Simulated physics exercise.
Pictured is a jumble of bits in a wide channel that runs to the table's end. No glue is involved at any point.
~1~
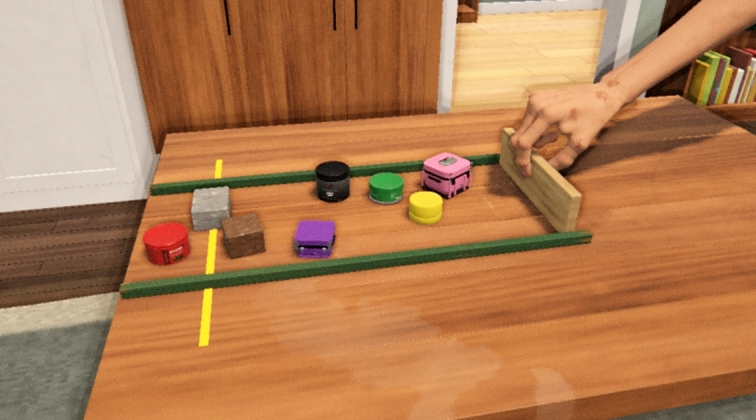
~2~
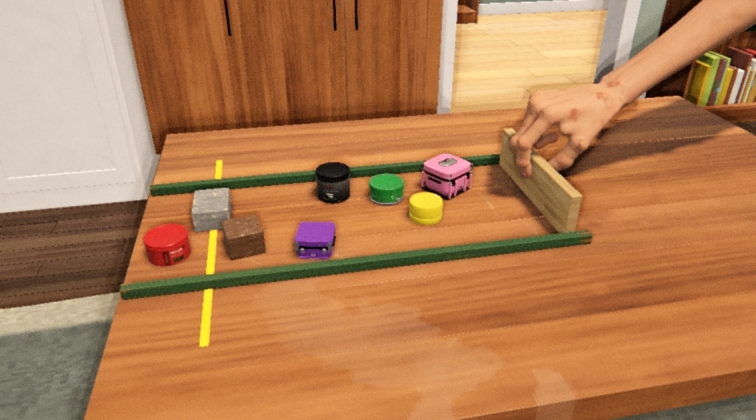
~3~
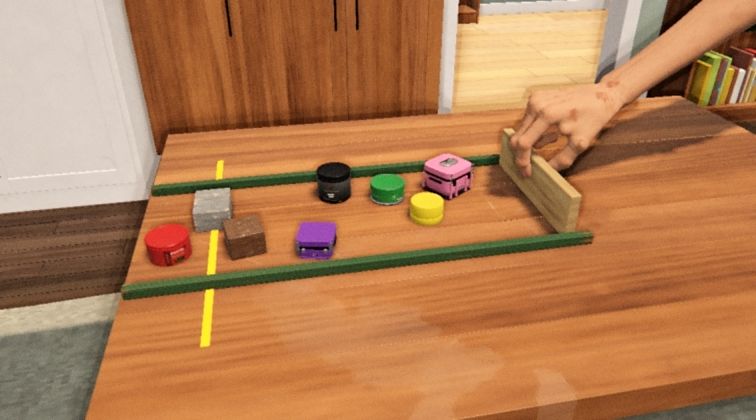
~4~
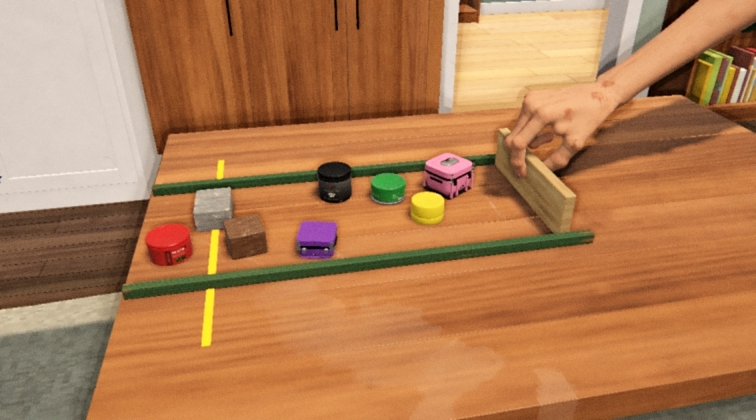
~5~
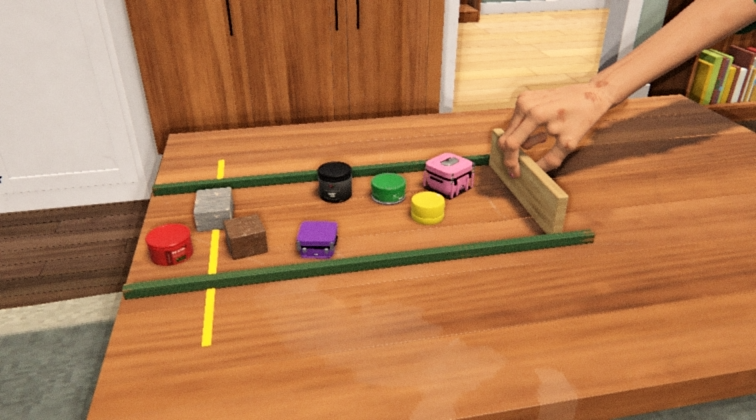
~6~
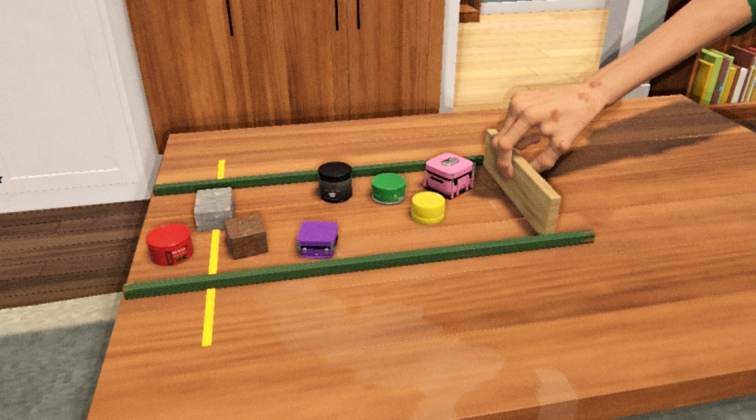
A hand grips an upright wooden board at the right of a channel between two green rails on a wooden tabletop, seen from above at an angle. Red, grey and brown pieces sit near a yellow tape line at left, with black, purple, green, yellow and pink ones further right. The hand slides the board slightly left, while the pieces and the view stay almost still.
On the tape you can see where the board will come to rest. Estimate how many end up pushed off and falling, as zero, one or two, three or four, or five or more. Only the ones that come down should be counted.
One or two end up falling off.
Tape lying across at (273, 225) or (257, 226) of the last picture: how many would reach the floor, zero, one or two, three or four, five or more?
First place: None at all; second place: Zero.
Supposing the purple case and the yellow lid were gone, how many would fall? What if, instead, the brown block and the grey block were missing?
In order, the numbers are 0 and 0.
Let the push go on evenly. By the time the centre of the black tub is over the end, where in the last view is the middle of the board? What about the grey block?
Roughly at (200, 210) and roughly at (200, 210).
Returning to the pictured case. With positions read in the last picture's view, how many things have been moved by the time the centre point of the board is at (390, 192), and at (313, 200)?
Counts: 4, 5.
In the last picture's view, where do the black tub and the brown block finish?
First object: (161, 191); second object: (158, 246).
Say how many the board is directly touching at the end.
The count in contact is 4.
Soon after, none off yet; red tub at rest near (170, 245); grey block at rest near (215, 209); brown block at rest near (246, 236).
At rest, the number that fall off is one or two; fallen, red tub.
